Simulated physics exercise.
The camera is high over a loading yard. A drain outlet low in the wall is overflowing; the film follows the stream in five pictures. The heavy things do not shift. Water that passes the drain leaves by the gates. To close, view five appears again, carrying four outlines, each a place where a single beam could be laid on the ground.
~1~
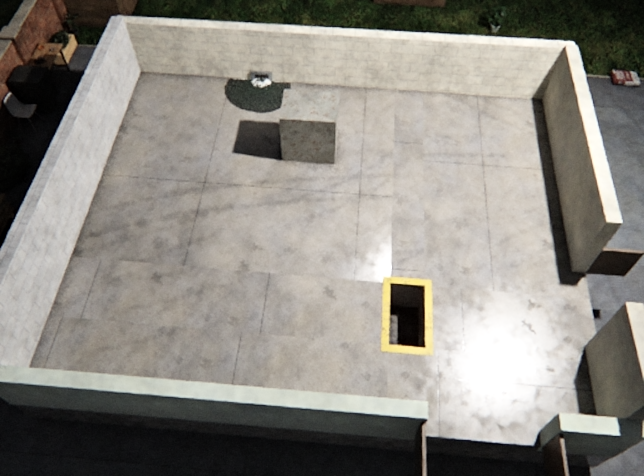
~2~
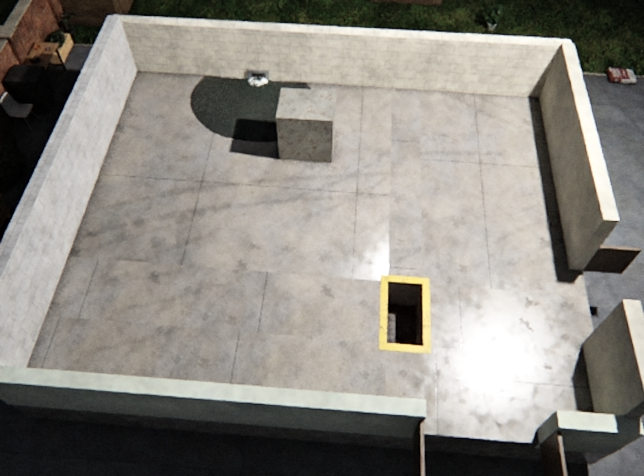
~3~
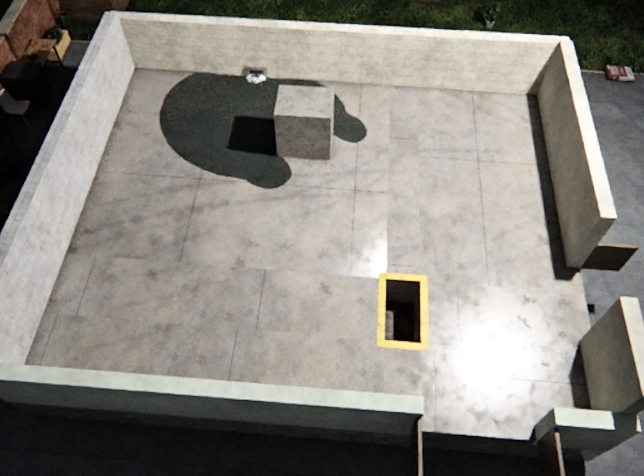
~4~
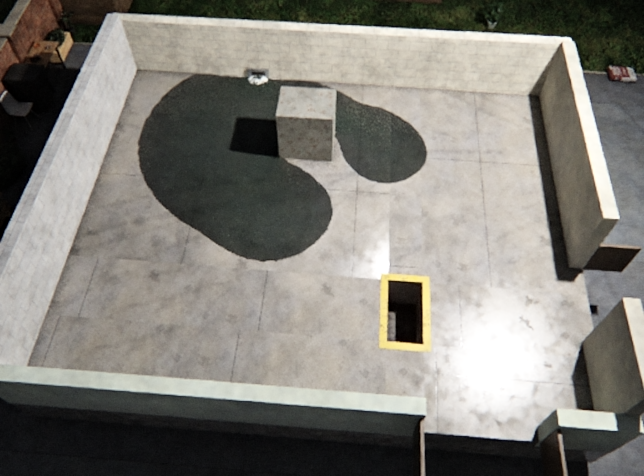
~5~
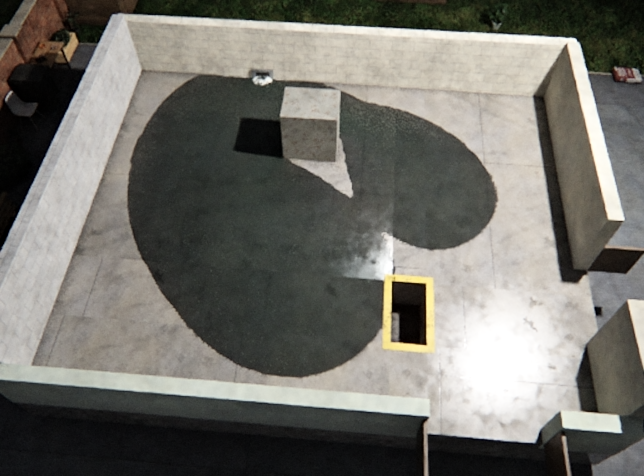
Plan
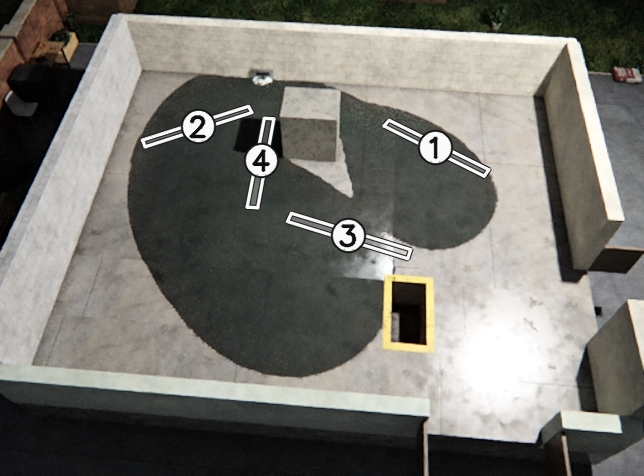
Dark water spreading from the far wall of a walled yard, wrapping both sides of a block and widening towards a yellow-edged gully.
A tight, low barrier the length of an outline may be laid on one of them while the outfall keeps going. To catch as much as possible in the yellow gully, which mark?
Use spot 1.
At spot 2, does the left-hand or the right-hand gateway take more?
More leaves on the left.
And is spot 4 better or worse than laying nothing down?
Spot 4 is worse.
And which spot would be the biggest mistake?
It is 3.
On the marked copy, 1 from (386, 123) to (486, 172); 2 from (143, 143) to (250, 109); 3 from (289, 217) to (409, 254); 4 from (252, 207) to (269, 118).
If 1 is chosen, about 15 % of the stream runs into the yellow gully, about 84 % out by the gates.
If 2 is chosen, about 11 % of the stream runs into the yellow gully, about 86 % out by the gates.
If 3 is chosen, about 6 % of the stream runs into the yellow gully, about 93 % out by the gates.
If 4 is chosen, about 10 % of the stream runs into the yellow gully, about 89 % out by the gates.
